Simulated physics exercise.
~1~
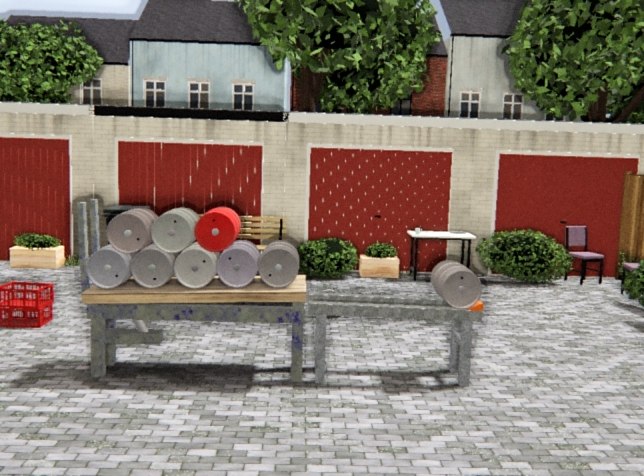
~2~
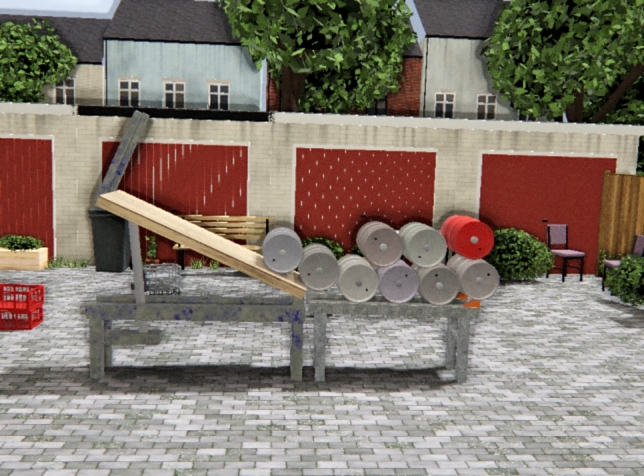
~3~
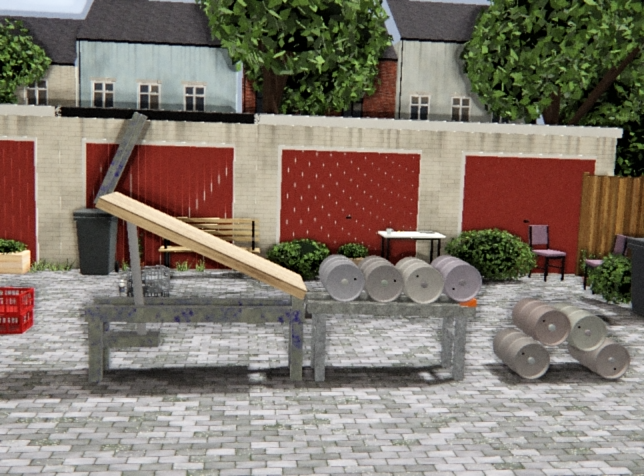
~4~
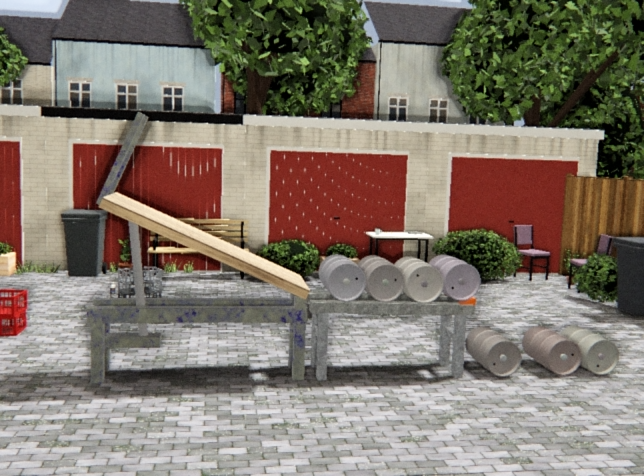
Wooden deck tilting up on a metal table, sending stacked kegs rolling right along a rack, several dropping onto the paving.
